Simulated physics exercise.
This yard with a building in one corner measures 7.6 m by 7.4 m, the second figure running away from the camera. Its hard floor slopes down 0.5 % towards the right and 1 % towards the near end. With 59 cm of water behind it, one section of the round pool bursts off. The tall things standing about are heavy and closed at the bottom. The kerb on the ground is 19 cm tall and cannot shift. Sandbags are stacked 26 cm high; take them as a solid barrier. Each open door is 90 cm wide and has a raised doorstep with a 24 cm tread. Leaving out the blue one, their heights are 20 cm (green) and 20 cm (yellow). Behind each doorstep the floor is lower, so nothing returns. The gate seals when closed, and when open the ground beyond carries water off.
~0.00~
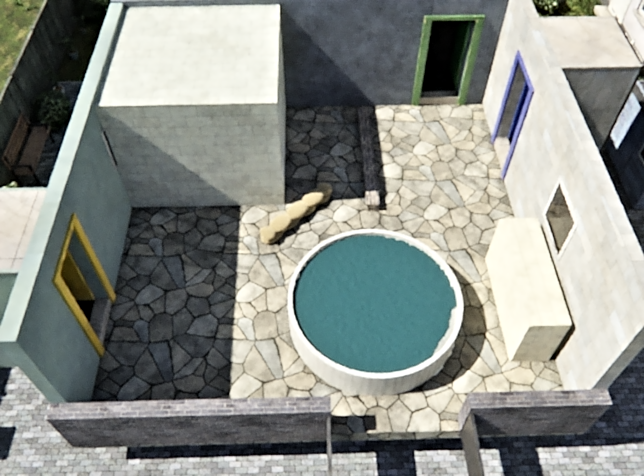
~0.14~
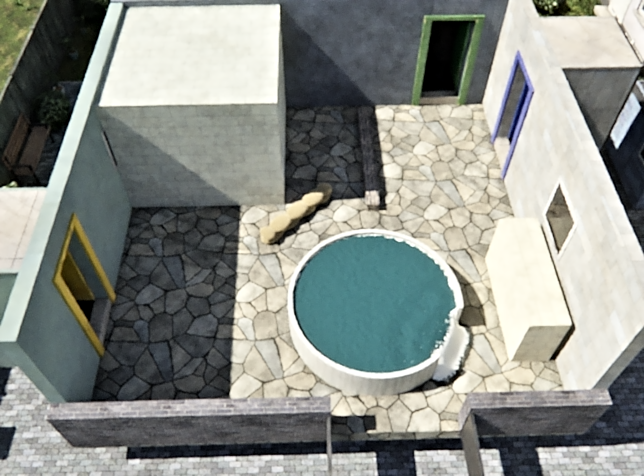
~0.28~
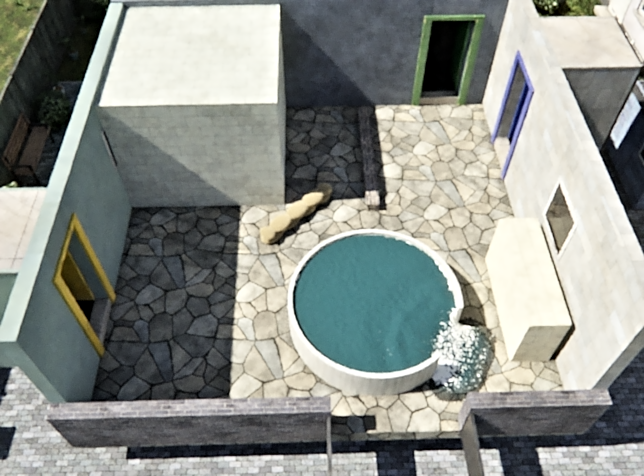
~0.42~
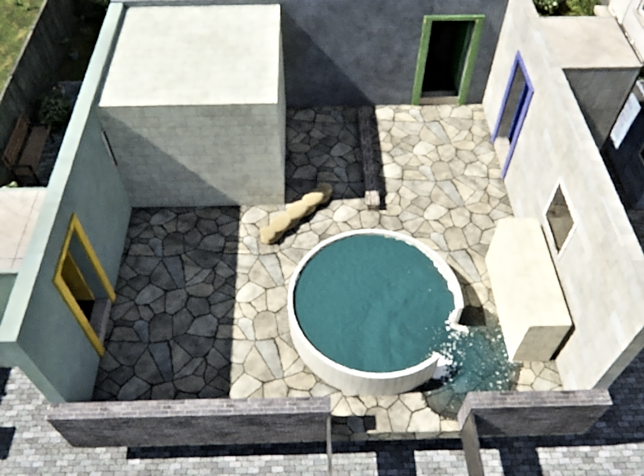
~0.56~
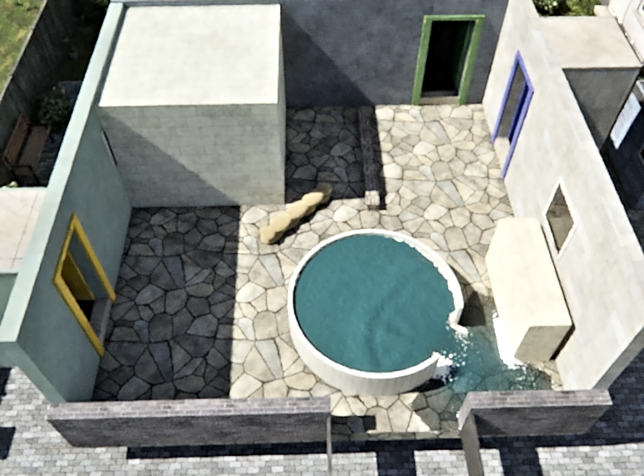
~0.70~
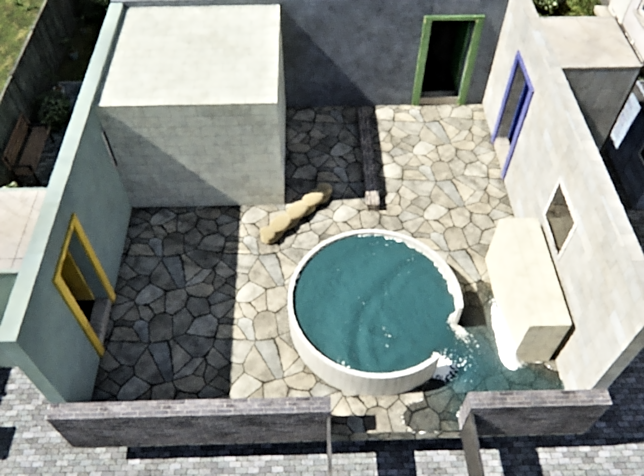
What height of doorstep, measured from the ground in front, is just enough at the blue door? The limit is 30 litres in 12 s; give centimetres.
Close to 7 cm is just enough.
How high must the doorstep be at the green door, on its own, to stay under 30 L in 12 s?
Roughly 9.0 cm at green.
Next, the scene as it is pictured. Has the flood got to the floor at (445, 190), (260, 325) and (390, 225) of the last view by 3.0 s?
In that order: Wet, dry, under water.
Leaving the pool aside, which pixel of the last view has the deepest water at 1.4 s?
Around (569, 412).
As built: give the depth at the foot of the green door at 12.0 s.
Roughly 8.0 cm deep.
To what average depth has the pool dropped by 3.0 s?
Roughly 37 cm on average.
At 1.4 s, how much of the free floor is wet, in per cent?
Near 10 per cent is wet.
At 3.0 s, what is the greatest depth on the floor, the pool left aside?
Up to some 44 cm.
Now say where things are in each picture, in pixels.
The first frame shows still water, 59 cm deep, in the round pool at (374, 300); the blue door at (510, 124) is dry.
In the second frame, the front is at (468, 342), 0.3 m from the gap at (448, 345); 0.3 m2 of floor is wet, 59 cm left at the back.
In the third frame, the gap is at (448, 346), the front 0.7 m out at (480, 382); the back of the round pool holds 59 cm.
In the fourth frame, water pours out at (448, 347) and has run 1.2 m, to a hidden place; about 7 cm deep outside, 59 cm at the back.
In the fifth frame, the front is at a hidden place, 1.7 m from the gap at (448, 347); 2.4 m2 of floor is wet, 59 cm left at the back.
In the sixth frame, the front is at a hidden place, 2.1 m from the gap at (448, 346); 2.7 m2 of floor is wet, 59 cm left at the back; the blue door at (510, 124), 4.8 m from the gap, is still 3.4 m from the nearest water.
After 1.4 s water covers 10 % of the floor, deepest (56 cm) near (569, 412); it has not reached the blue door.
After 3.0 s water covers 30 % of the floor, deepest (44 cm) near (546, 370); 2 cm at the blue door, 0 litres in over its 22 cm doorstep.
After 12.0 s water covers 75 % of the floor, deepest (16 cm) near (535, 413); 9 cm at the blue door, 0 litres in over its 22 cm doorstep.
At the blue door as built, the water arrived by 2.6 s and peaked near 13 cm at 8.4 s.
Run again over the same 12 s with other heights there, 39 litres in over 6.5 cm, 16 litres over 8.5 cm. The limit of 30 litres is kept from about 7 cm up.
